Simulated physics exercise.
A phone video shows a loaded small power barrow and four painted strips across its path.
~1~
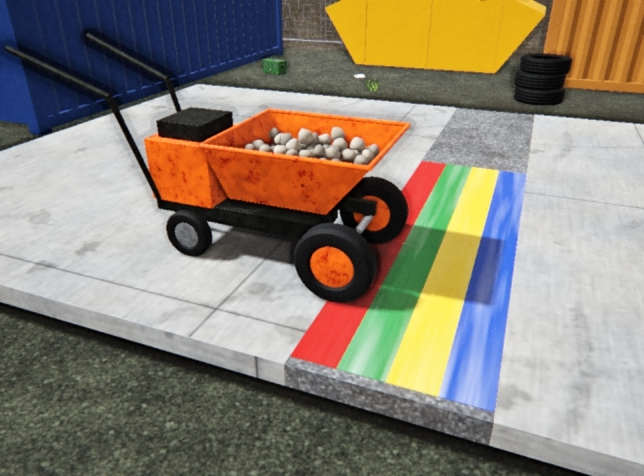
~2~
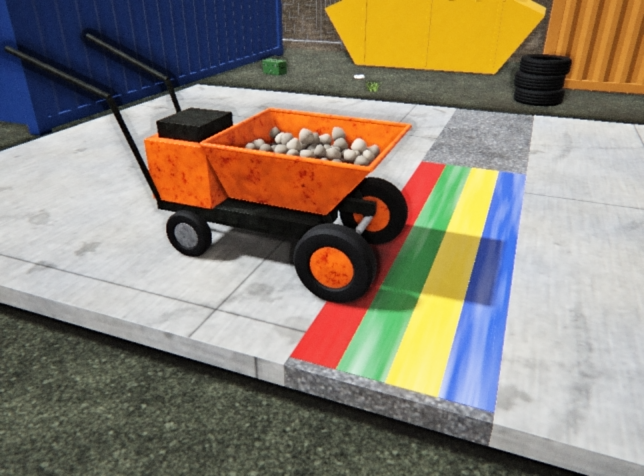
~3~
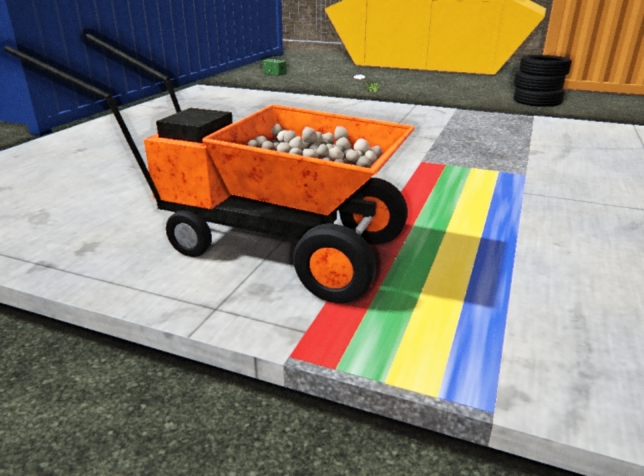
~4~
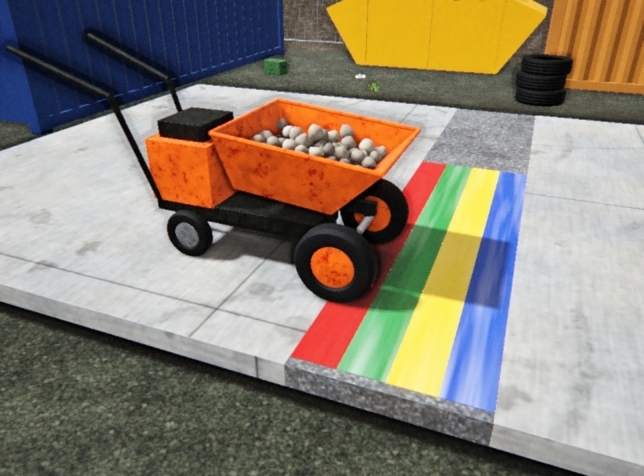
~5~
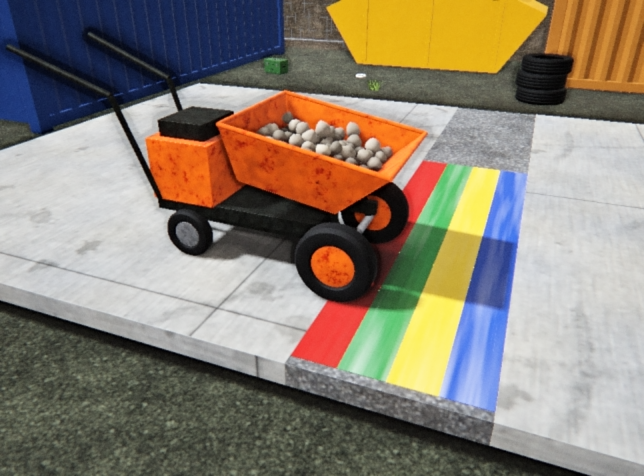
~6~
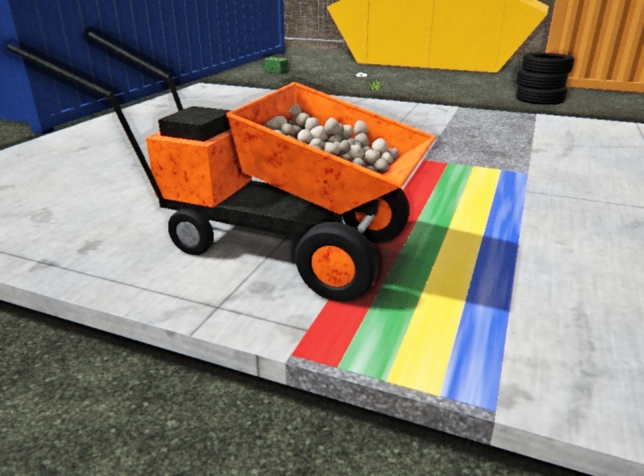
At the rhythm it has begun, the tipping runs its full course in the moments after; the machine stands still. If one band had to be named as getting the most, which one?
I would name blue.
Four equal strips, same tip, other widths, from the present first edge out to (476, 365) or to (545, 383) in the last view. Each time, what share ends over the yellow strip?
The first gives around 0 %, the second around 30 %.
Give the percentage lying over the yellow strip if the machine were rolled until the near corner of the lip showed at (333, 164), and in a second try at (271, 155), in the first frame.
The first gives close to 40 per cent and the second 20 per cent.
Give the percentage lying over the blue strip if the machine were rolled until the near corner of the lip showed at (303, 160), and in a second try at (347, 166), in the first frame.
Roughly 20 per cent at the first spot and 30 per cent at the second.
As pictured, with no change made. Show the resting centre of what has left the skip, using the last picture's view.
Near pixel (504, 292).
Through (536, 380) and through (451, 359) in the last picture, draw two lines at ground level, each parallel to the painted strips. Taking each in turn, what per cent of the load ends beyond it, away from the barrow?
20 and 70 in a hundred.
Soon after the last picture, skip tipped steeply; all in the skip.
A little later, skip tipped right over; about two thirds in the skip; a stray few over the yellow strip; about a quarter over the blue strip; a small part off the paint.
Later still, skip tipped right over; a small part in the skip; a small part over the yellow strip; about half over the blue strip; about a third off the paint.
At rest, skip tipped right over; a small part in the skip; none over the red strip; none over the green strip; a small part over the yellow strip; about half over the blue strip; about a third off the paint.
